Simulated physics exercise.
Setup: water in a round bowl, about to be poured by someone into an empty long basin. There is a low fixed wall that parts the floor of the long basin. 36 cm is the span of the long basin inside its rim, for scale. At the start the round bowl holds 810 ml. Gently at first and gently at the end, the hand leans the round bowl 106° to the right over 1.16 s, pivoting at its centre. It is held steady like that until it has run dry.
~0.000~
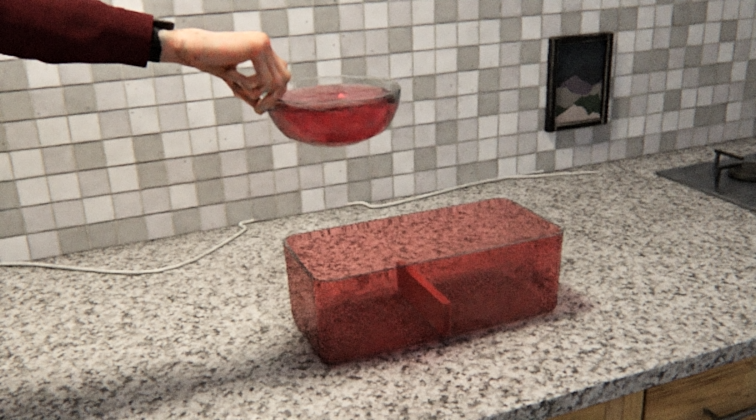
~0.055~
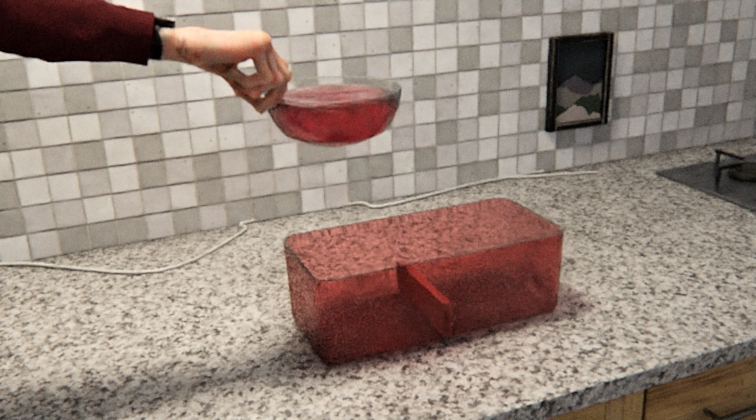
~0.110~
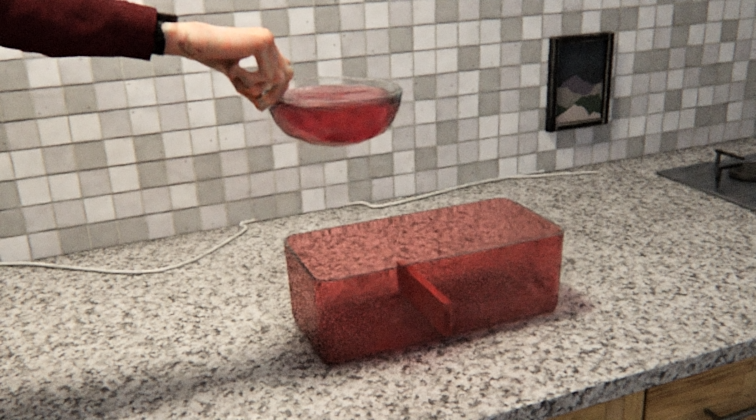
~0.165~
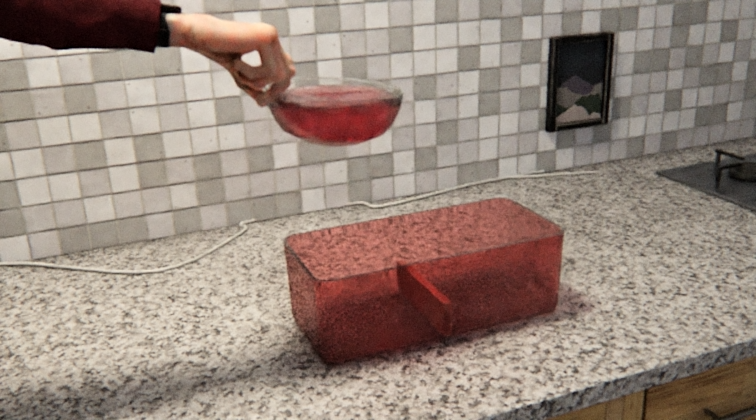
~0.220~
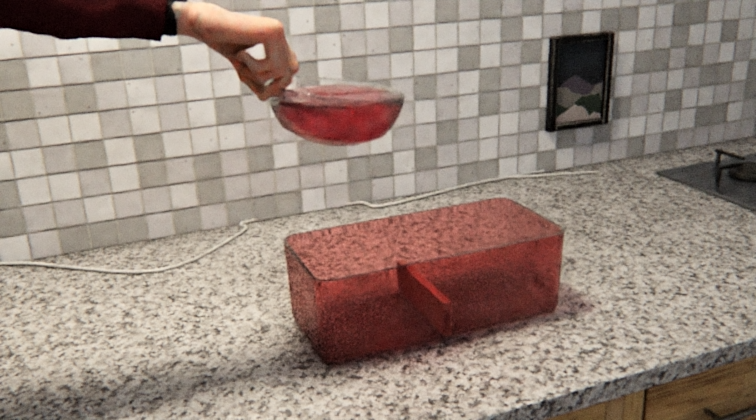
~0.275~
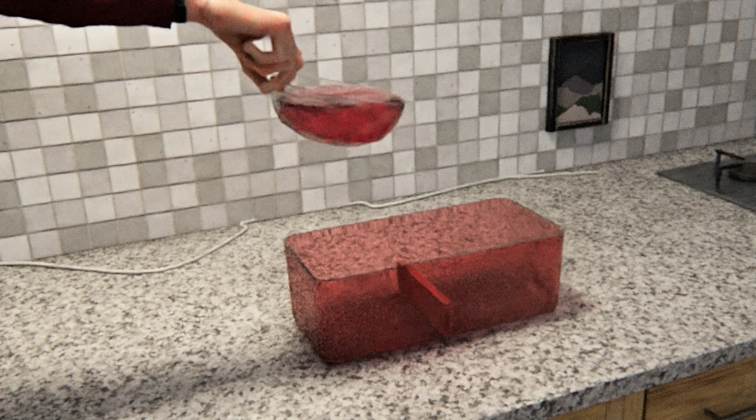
A hand slowly tilts a round bowl of red liquid rightward above a long basin.
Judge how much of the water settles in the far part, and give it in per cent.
Some 80 per cent settles in the far part.
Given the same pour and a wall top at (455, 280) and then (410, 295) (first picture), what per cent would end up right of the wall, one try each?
45 % and 80 %.
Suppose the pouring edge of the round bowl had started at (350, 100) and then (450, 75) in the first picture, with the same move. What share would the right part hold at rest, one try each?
Around 30 per cent first, around 95 per cent next.
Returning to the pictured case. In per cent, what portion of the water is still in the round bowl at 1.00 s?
About 0 % is still there.
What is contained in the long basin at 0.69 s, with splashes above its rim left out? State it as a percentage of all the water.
Roughly 28 percent of it.
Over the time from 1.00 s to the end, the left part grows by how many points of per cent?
That is roughly 5 in a hundred of the whole.
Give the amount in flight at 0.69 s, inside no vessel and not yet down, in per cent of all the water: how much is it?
Around 46 percent.
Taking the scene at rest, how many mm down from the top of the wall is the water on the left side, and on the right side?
It's around 44 mm on the left side and around 26 mm on the right side.
By 0.69 s the tilt is 69° and 27 per cent is still to pour, 1 is left of the wall and 26 right of it.
By 1.00 s the tilt is 101° and 0 per cent is still to pour, 14 is left of the wall and 80 right of it.
By 1.31 s the tilt is 106° and 0 per cent is still to pour, 18 is left of the wall and 80 right of it.
By 1.66 s the tilt is 106° and 0 per cent is still to pour, 18 is left of the wall and 80 right of it.
At rest 18 per cent lies left of the wall, 80 right of it and 1 outside.
